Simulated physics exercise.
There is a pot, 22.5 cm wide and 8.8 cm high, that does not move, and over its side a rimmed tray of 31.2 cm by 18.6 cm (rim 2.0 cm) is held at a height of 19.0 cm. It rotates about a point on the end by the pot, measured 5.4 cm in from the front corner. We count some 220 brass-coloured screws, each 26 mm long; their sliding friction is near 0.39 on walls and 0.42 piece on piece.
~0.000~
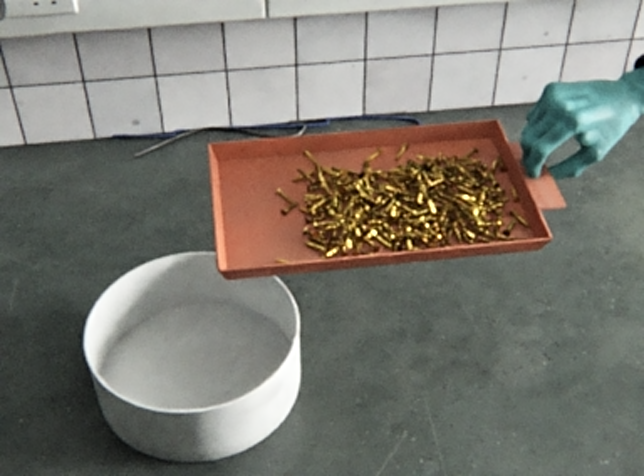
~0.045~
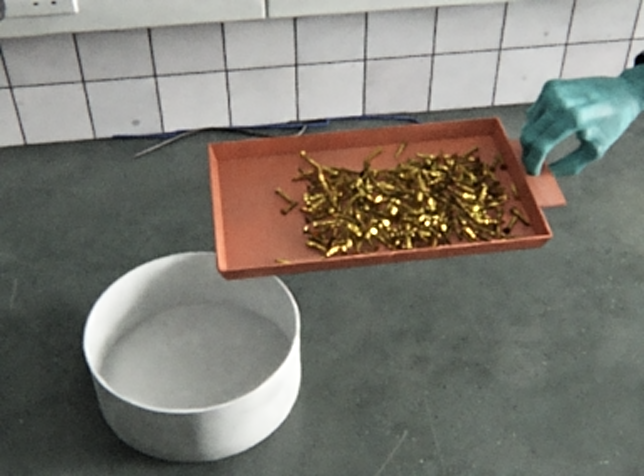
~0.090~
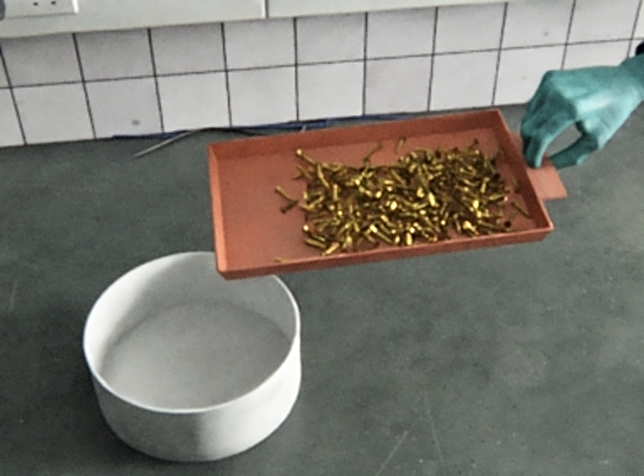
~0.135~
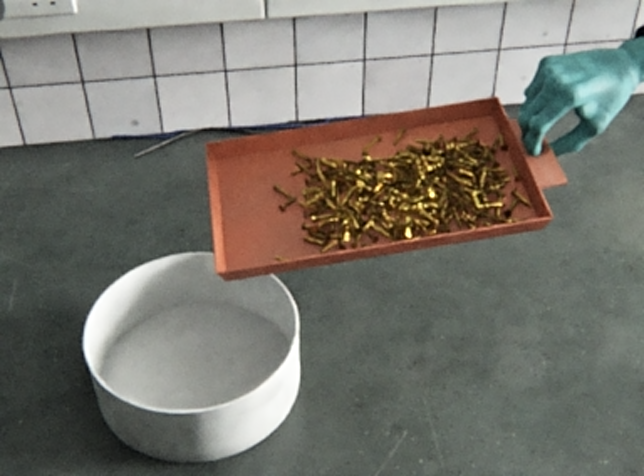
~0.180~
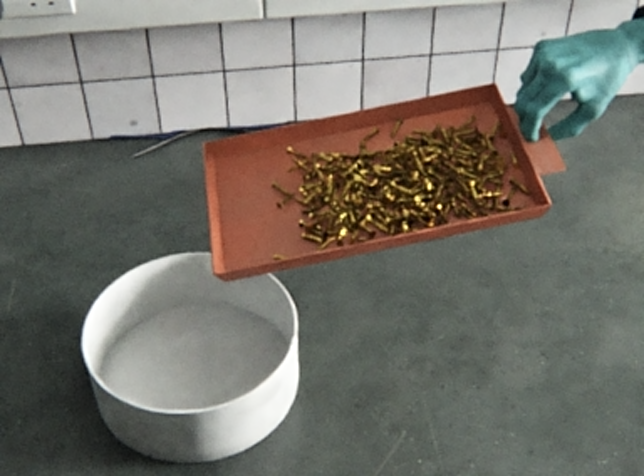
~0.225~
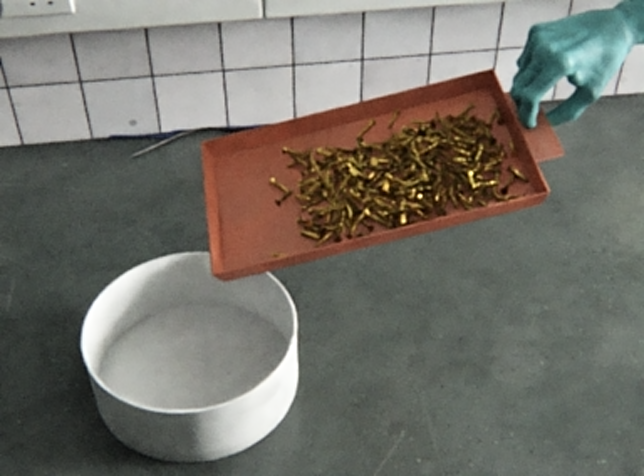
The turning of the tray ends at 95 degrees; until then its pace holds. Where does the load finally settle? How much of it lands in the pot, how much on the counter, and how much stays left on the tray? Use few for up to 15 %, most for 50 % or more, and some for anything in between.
Share by place: Pot most, counter few, tray few.
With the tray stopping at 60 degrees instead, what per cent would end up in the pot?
Share in the pot: Around 75 %.
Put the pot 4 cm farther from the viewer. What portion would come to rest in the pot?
It would come to roughly 95 percent.
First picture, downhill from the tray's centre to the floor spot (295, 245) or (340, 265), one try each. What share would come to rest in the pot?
About 100 per cent on the first try and 55 per cent on the second.
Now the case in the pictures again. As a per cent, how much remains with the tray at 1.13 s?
Some 25 per cent of the load.
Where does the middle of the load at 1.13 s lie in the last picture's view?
Approx. (163, 373).
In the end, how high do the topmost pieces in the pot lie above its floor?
My guess is around 2.5 centimetres.
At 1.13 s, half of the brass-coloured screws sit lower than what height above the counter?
About 2 cm.
After 0.77 s, tilt 51 degrees; the tray holds 100 %, the pot 0 %.
After 1.13 s, tilt 77 degrees; the tray holds 25 %, the pot 70 %.
After 1.58 s, tilt 95 degrees; the tray holds 0 %, the pot 95 %.
At rest (2.1 s), pot 95 %, counter 5 %, tray 0 %.
